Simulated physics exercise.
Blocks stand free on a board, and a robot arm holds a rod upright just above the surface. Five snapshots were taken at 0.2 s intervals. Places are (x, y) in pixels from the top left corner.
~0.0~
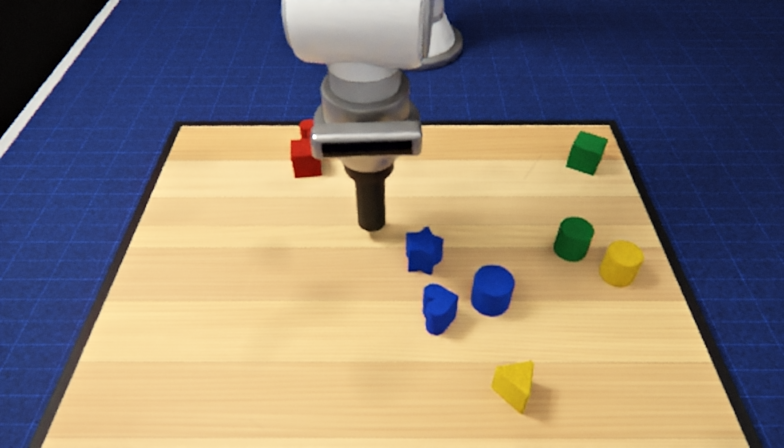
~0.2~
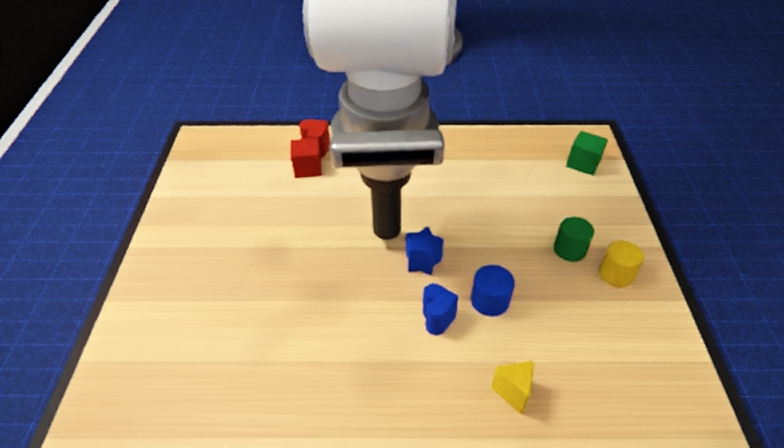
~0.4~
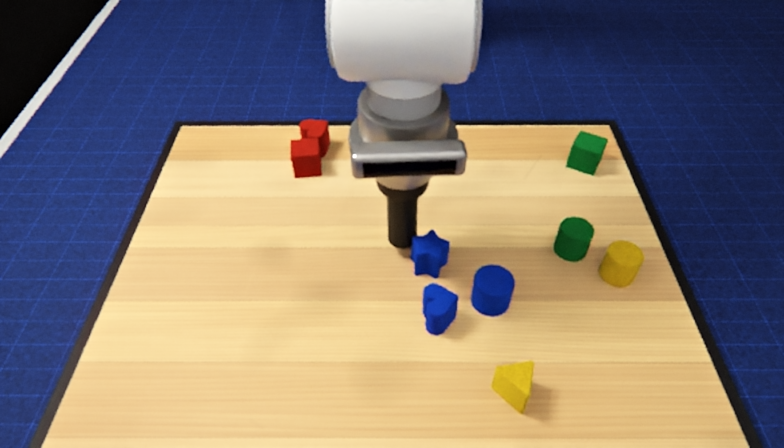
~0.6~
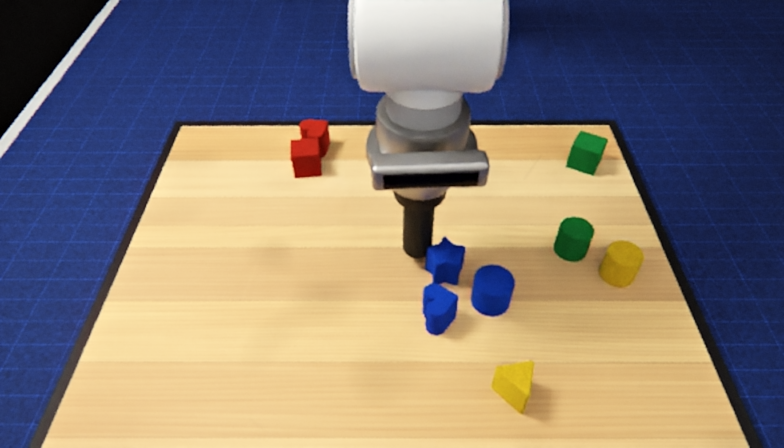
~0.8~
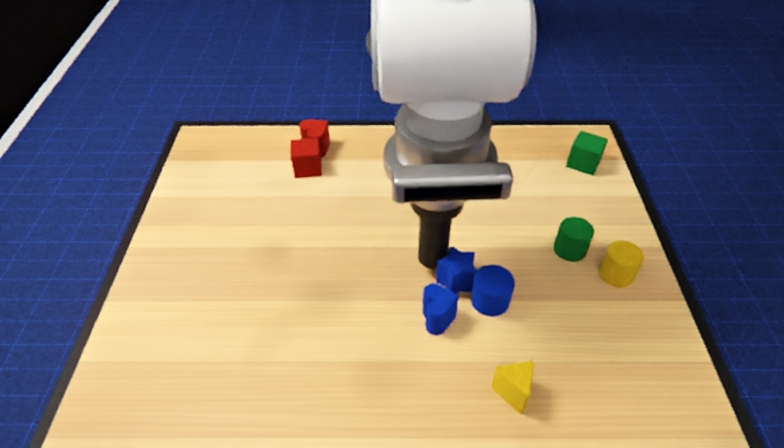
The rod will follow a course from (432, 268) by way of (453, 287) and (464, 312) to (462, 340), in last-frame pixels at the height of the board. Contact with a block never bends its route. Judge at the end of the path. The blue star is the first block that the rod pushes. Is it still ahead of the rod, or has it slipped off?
When the path is over, you would find the blue star off to the side or behind the rod.
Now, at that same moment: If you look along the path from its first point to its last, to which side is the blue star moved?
Its sideways move is to the left.
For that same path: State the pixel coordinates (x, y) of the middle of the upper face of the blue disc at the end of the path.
The point I'd pick in the picture is (536, 304).
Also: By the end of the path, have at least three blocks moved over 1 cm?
I'd say yes.
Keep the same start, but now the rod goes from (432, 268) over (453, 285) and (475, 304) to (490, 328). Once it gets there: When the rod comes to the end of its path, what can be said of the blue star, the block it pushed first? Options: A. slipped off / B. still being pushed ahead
Option B.
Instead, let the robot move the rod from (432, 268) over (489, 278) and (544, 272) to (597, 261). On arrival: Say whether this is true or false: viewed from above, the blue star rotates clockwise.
True
On the path given first. Halfway along, rod (462, 289); blue star (491, 292); blue disc (532, 302).
At the end, rod (463, 330); blue heart-shaped block (433, 312), turned 65° clockwise; blue star (499, 316), turned 35° anticlockwise; blue disc (536, 304); yellow triangle unmoved.
